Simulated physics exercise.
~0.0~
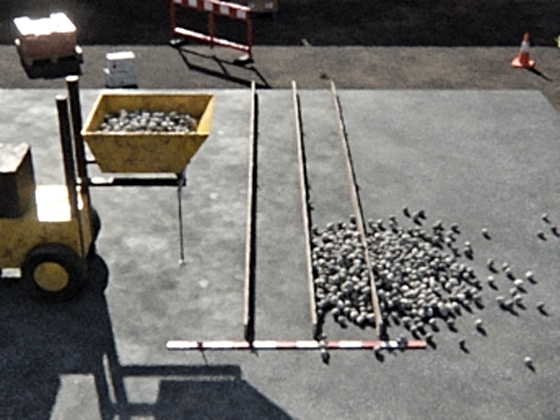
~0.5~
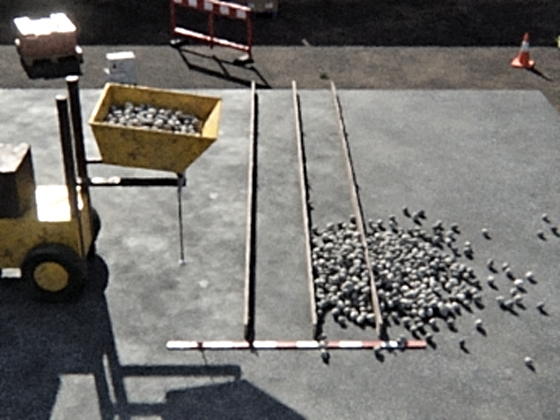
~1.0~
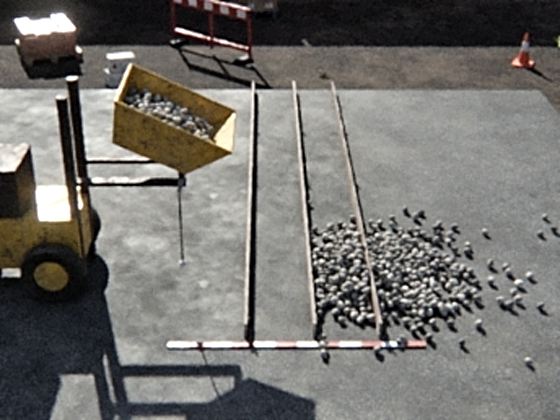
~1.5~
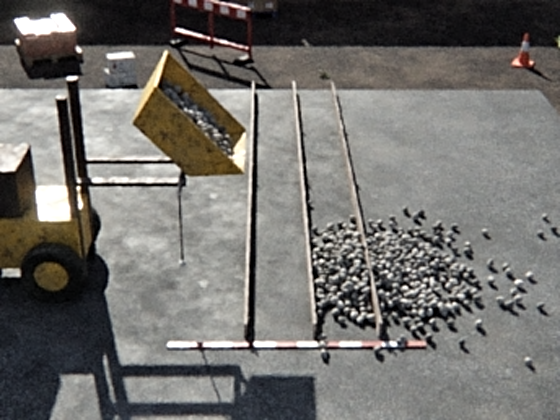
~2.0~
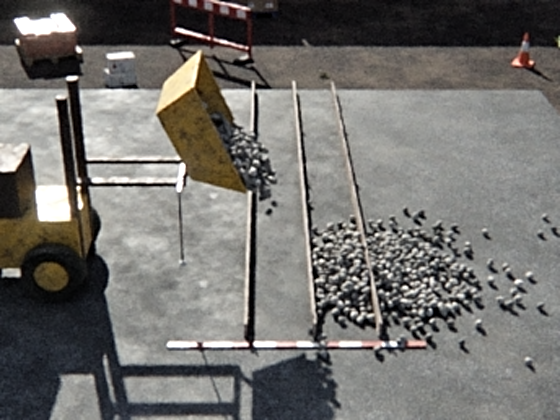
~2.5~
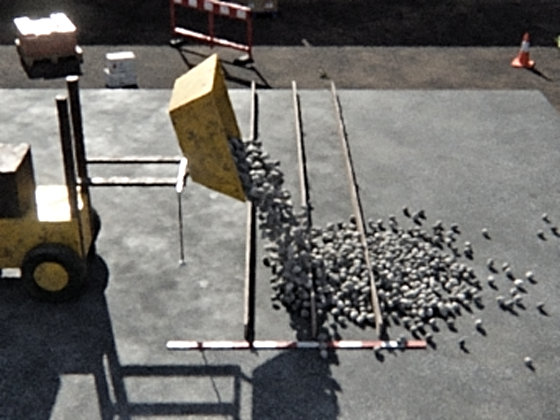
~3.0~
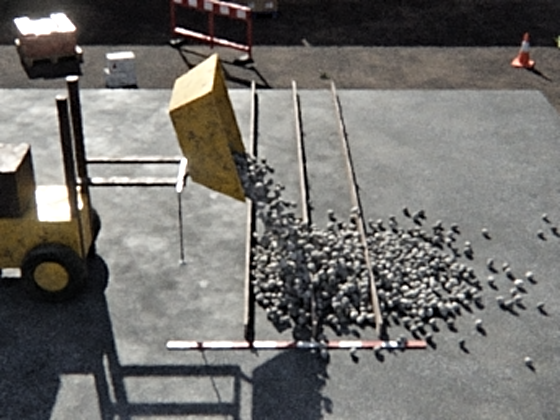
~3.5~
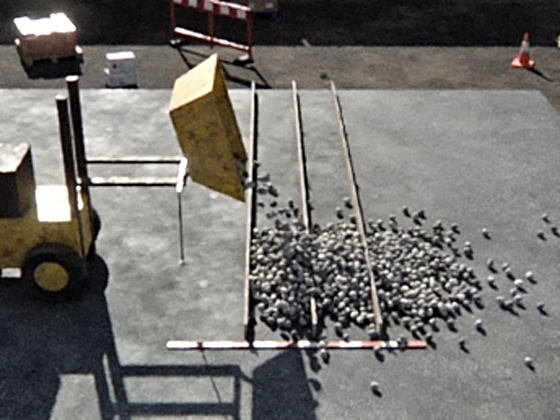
We see a yellow forklift holding a skip of grey stones beside planks and a scattered pile on a paved yard. The skip tips steeply to the right, pouring its stones across the planks into the pile, and stays tilted, emptied, above the widened heap.
